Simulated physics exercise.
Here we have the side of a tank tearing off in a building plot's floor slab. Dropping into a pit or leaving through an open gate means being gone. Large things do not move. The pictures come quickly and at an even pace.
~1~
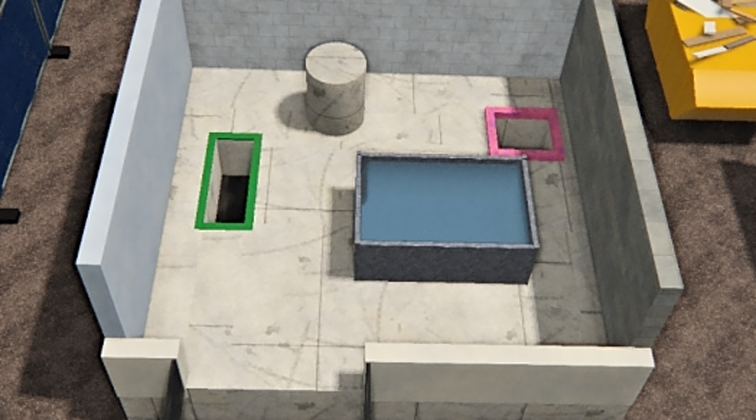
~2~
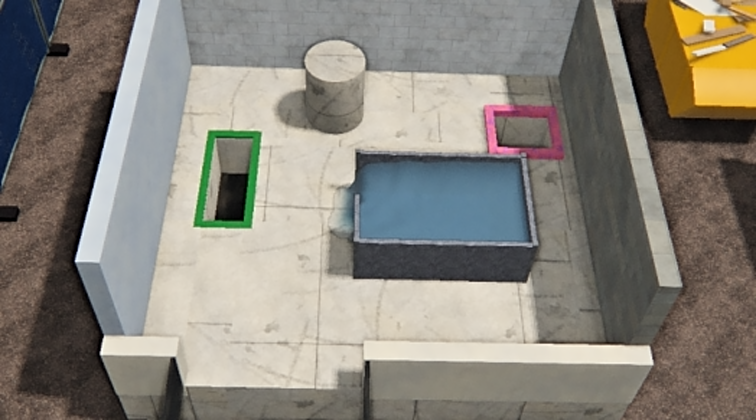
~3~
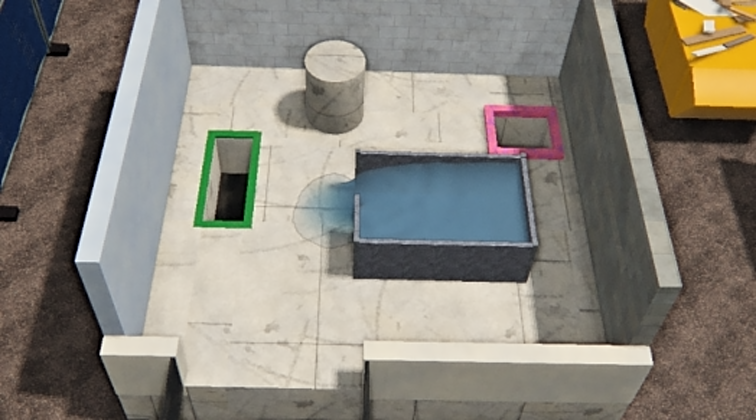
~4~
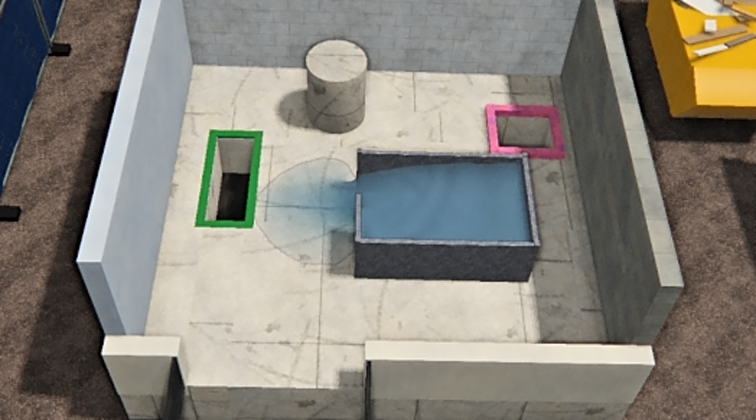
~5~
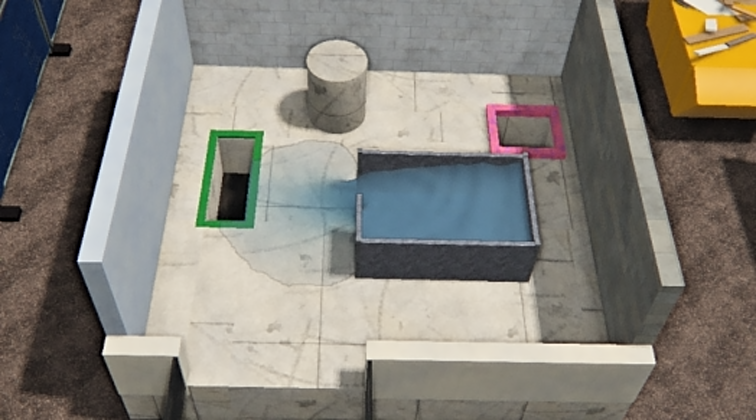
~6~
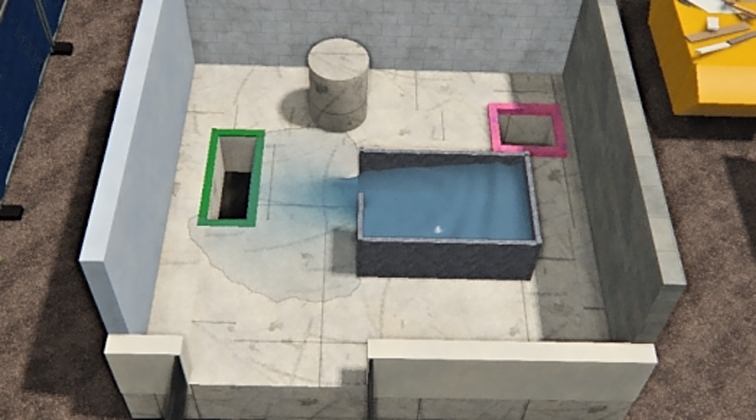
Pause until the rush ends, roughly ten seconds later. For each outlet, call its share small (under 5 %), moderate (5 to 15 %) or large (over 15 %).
The gate - moderate, the green pit - large, the pink pit - small.
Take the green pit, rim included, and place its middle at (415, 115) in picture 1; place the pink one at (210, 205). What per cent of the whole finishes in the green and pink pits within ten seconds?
Breakdown: Green 14%, pink 20%.
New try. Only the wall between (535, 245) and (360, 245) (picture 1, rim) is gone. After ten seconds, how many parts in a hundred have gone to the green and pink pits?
Green about 12 %, pink about 10 %.
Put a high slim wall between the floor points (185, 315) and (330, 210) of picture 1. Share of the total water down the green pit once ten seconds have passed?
The green pit takes 30 parts in a hundred.
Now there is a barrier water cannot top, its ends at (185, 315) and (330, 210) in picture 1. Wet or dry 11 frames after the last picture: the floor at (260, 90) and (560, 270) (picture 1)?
Submerged, then spared.
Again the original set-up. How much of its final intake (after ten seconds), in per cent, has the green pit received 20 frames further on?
It would be roughly 55 percent of the ten-second total.
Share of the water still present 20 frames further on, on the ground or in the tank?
Estimate: Some 70 %.
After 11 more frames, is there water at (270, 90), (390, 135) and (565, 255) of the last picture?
First swamped, then spared, then spared.
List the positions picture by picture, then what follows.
The first frame shows still water in the water tank at (444, 202).
In the second frame, the front is at (343, 234), out from the gap at (359, 201).
In the third frame, the front is at (299, 219), out from the gap at (359, 202).
In the fourth frame, water pours out at (360, 202) and has run to (261, 218).
In the fifth frame, the front is at (225, 224), out from the gap at (361, 202).
In the sixth frame, the front is at (198, 233), out from the gap at (363, 200).
A moment on, water covers 25 % of the floor; the gate 0 %, the green pit 10 %, the pink pit 0 %.
Next, water covers 35 % of the floor; the gate 0 %, the green pit 20 %, the pink pit 0 %.
Then, water covers 45 % of the floor; the gate 1 %, the green pit 29 %, the pink pit 0 %.
Later, water covers 60 % of the floor; the gate 4 %, the green pit 43 %, the pink pit 0 %.
In the end, water covers 75 % of the floor; the gate 7 %, the green pit 55 %, the pink pit 0 %.
